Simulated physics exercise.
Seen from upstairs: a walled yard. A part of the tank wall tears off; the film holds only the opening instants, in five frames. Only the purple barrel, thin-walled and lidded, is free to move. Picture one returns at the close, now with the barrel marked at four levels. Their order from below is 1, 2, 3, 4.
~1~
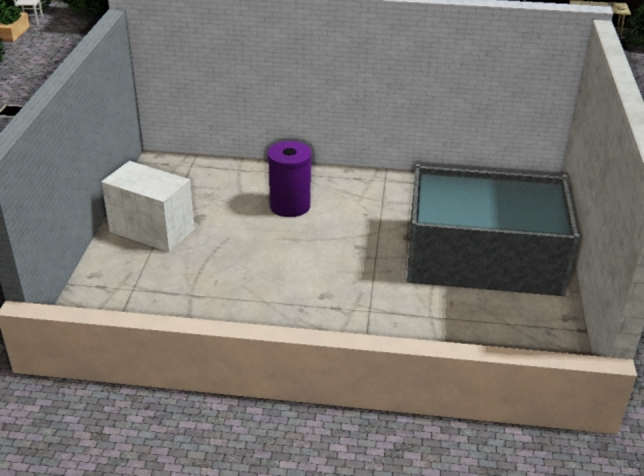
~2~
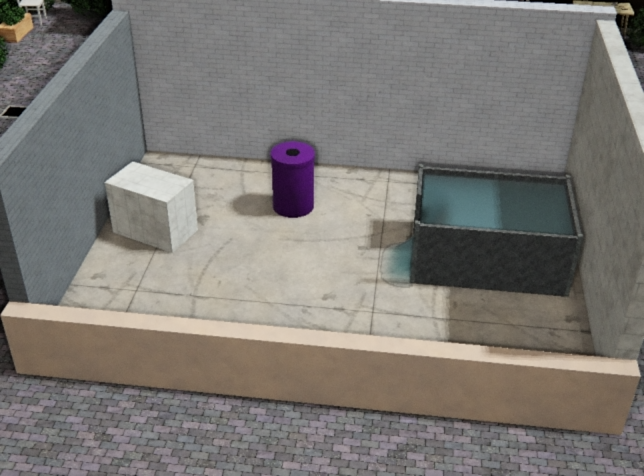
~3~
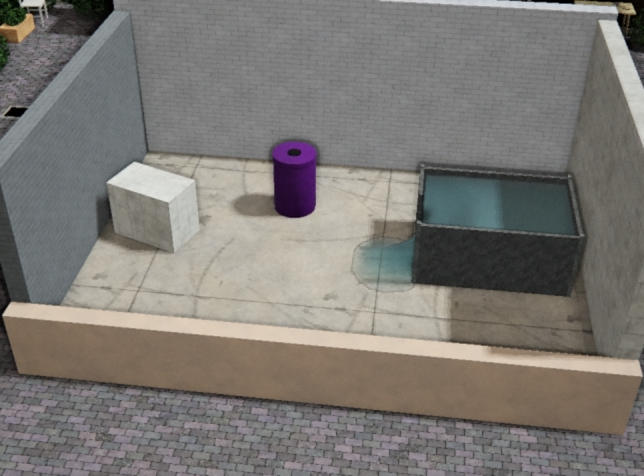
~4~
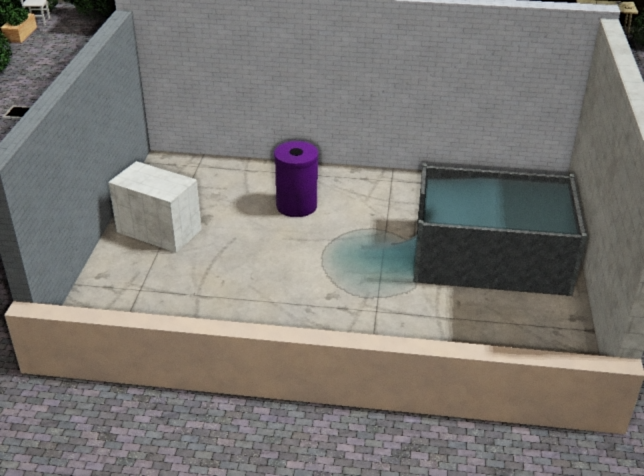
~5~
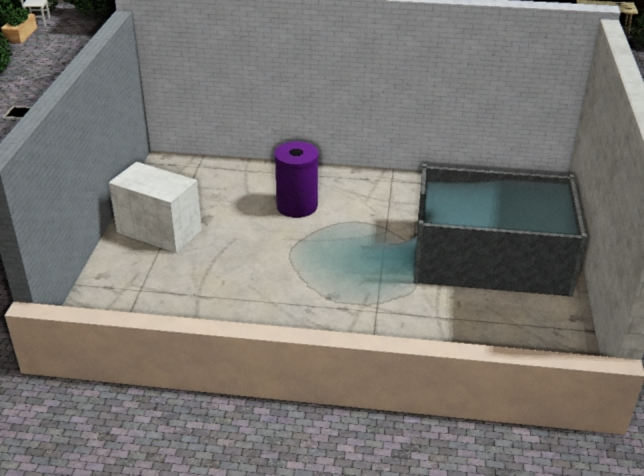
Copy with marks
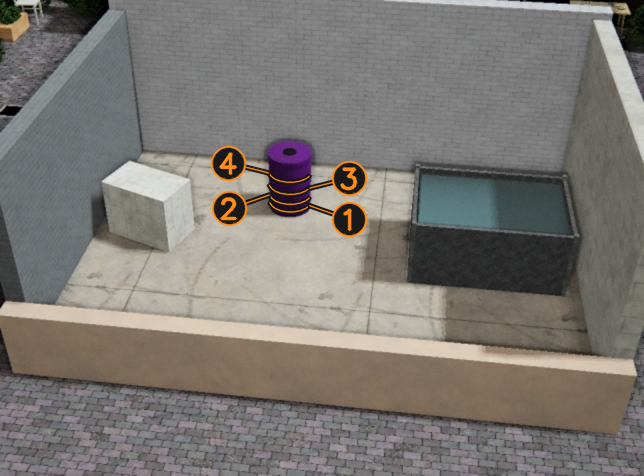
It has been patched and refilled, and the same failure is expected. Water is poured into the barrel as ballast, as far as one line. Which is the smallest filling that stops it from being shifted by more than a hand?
2 is the one.
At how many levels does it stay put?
Three.
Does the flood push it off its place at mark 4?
No, not at all.
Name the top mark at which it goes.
That would be 1.
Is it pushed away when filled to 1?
Yes.
On the marked copy, 1 at (287, 211); 2 at (287, 204); 3 at (287, 194); 4 at (286, 182); from the bottom up 1, 2, 3, 4.
With 1, it is pushed about half its own width away.
With 2, it does not move.
With 3, it does not move.
With 4, it does not move.
